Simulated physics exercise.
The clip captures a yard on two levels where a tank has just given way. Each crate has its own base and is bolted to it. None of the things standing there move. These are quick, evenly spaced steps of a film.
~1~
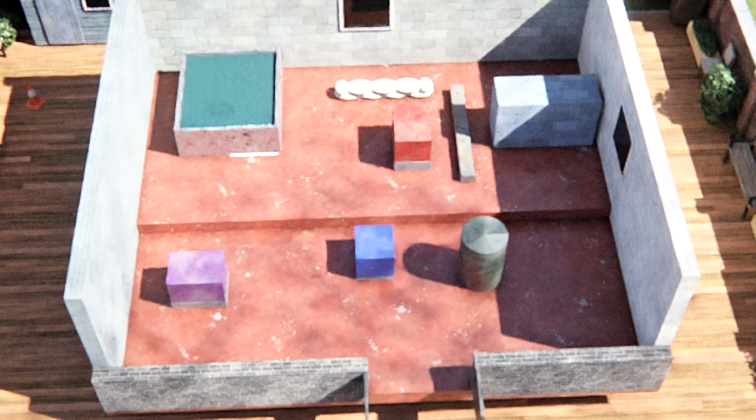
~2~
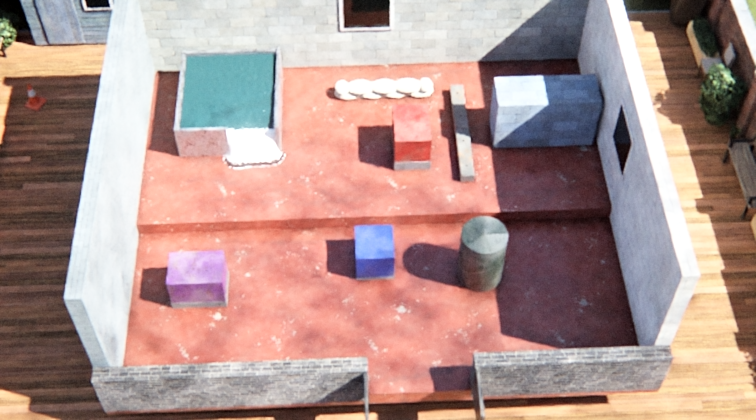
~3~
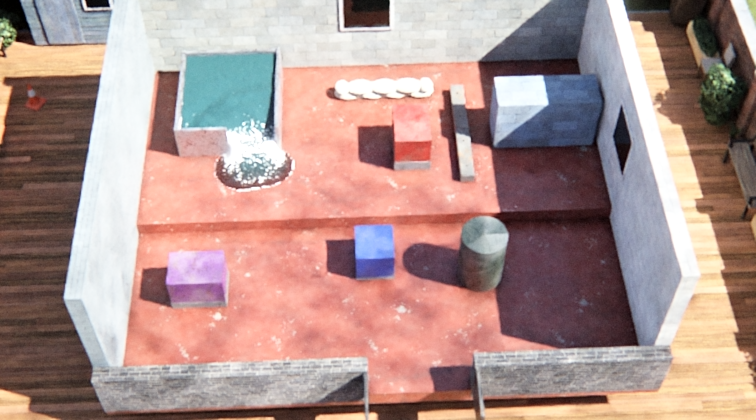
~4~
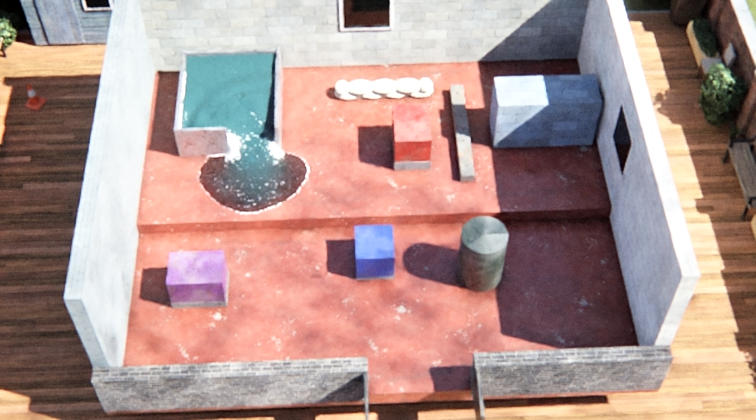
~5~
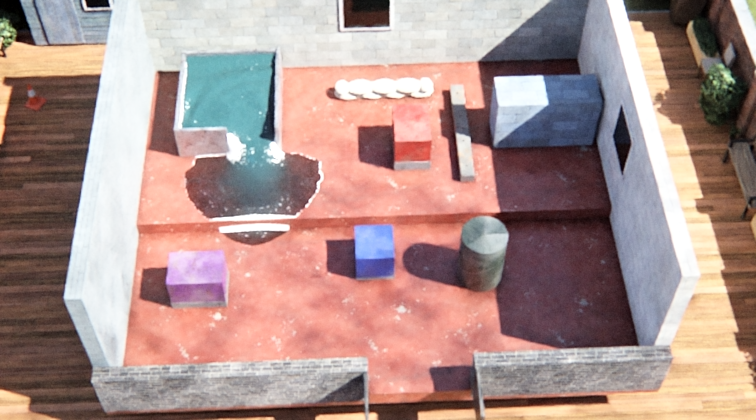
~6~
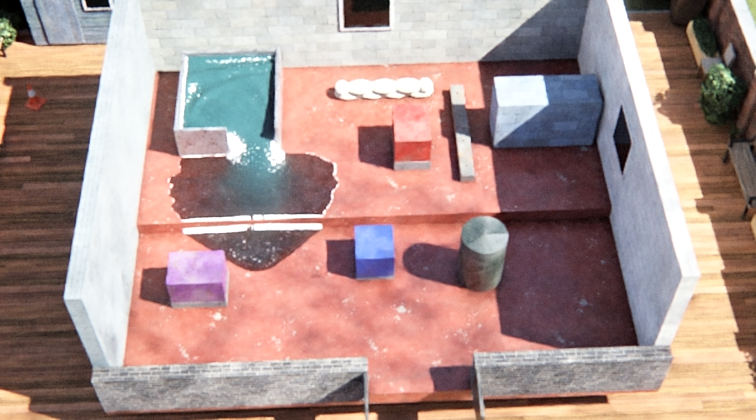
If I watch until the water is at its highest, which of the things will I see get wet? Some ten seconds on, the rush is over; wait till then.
At the end, blue crate: Becomes wet. Red crate: Remains dry. Purple crate: Becomes wet.
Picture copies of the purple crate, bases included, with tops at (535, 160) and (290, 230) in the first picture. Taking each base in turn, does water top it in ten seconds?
Is left dry, becomes wet.
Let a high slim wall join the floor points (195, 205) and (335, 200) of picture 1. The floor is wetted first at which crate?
That would be the red one.
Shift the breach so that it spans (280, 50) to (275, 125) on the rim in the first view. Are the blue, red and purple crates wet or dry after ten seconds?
Result: Blue crate is swamped; red crate is swamped; purple crate is not reached.
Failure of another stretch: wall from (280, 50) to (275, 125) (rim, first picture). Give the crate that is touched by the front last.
That would be the purple-painted one, reached last.
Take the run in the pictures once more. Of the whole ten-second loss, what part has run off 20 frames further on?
My reading is about 25 per cent.
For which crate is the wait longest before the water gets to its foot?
My answer is the crate marked red.
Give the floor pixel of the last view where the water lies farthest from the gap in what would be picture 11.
Point: (272, 374) in the last picture's pixels.
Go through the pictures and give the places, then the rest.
In the first frame, the water tank at (229, 91) is whole and still.
In the second frame, water pours out at (253, 145) and has run to (228, 161).
In the third frame, water pours out at (254, 146) and has run to (241, 187).
In the fourth frame, the front is at (240, 208), out from the gap at (254, 146).
In the fifth frame, the front is at (265, 239), out from the gap at (254, 146).
In the sixth frame, the front is at (260, 267), out from the gap at (253, 145).
A moment on, water covers 20 % of the floor; the blue crate water round its plinth, the red crate not reached, the purple crate water round its plinth.
Next, water covers 30 % of the floor; the blue crate water round its plinth, the red crate water round its plinth, the purple crate water round its plinth.
Then, water covers 40 % of the floor; the blue crate water round its plinth, the red crate water round its plinth, the purple crate water round its plinth.
Later, water covers 50 % of the floor; the blue crate water round its plinth, the red crate water round its plinth, the purple crate water round its plinth.
In the end, water covers 55 % of the floor; the blue crate was topped, the red crate stayed above the water, the purple crate was topped.
